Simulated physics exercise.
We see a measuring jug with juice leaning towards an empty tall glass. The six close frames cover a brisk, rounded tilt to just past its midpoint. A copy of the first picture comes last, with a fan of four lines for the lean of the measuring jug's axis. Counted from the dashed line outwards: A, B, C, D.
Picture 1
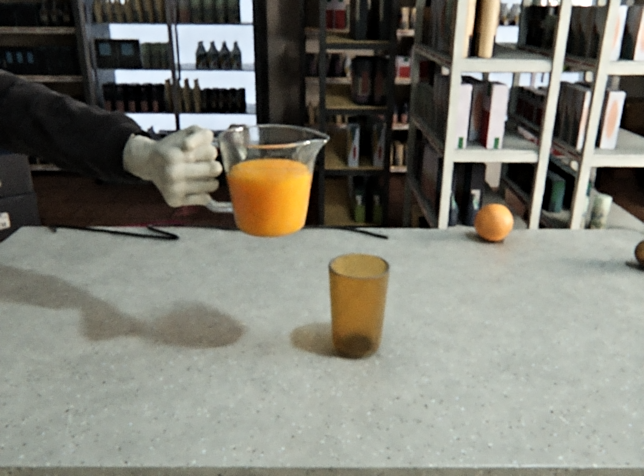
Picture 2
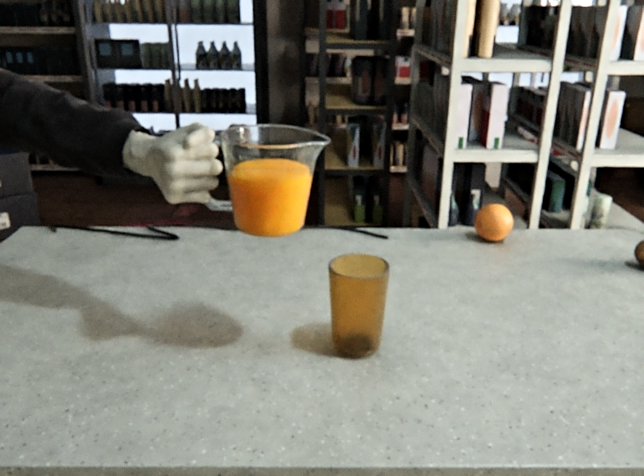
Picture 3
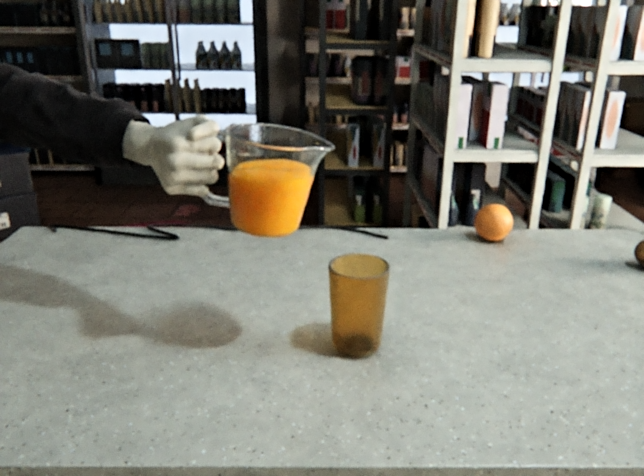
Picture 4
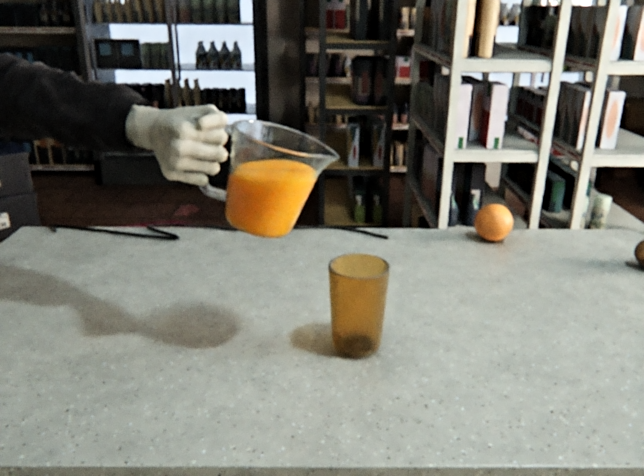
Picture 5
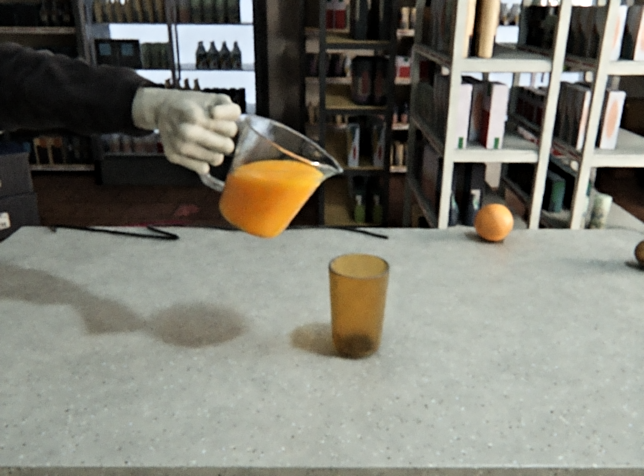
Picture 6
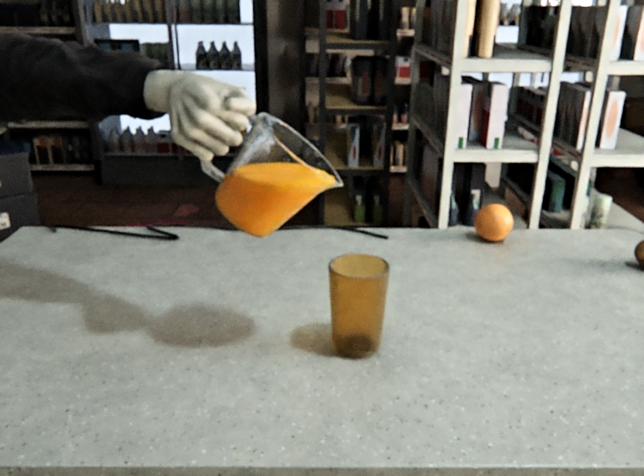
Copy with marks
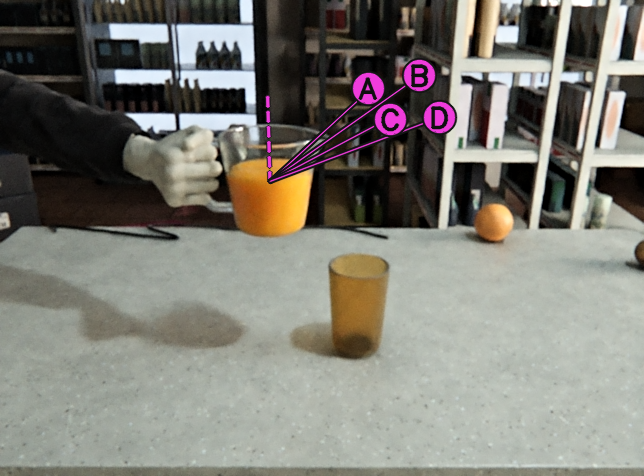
Glass measuring jug of orange juice tilting steadily to the right in a gloved hand, above an empty amber glass on a counter.
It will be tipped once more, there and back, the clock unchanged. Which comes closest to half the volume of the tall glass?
C is best.
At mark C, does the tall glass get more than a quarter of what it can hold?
Yes, clearly.
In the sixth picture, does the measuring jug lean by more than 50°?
No.
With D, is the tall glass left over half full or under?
Over.
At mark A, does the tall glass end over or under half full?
Under.
On the marked copy, A at (357, 101); B at (405, 85); C at (374, 126); D at (423, 123).
If A is chosen, the tall glass ends with about 17 % of what it can hold.
If B is chosen, the tall glass ends with about 32 % of what it can hold.
If C is chosen, the tall glass ends with about 50 % of what it can hold.
If D is chosen, the tall glass ends with about 69 % of what it can hold.
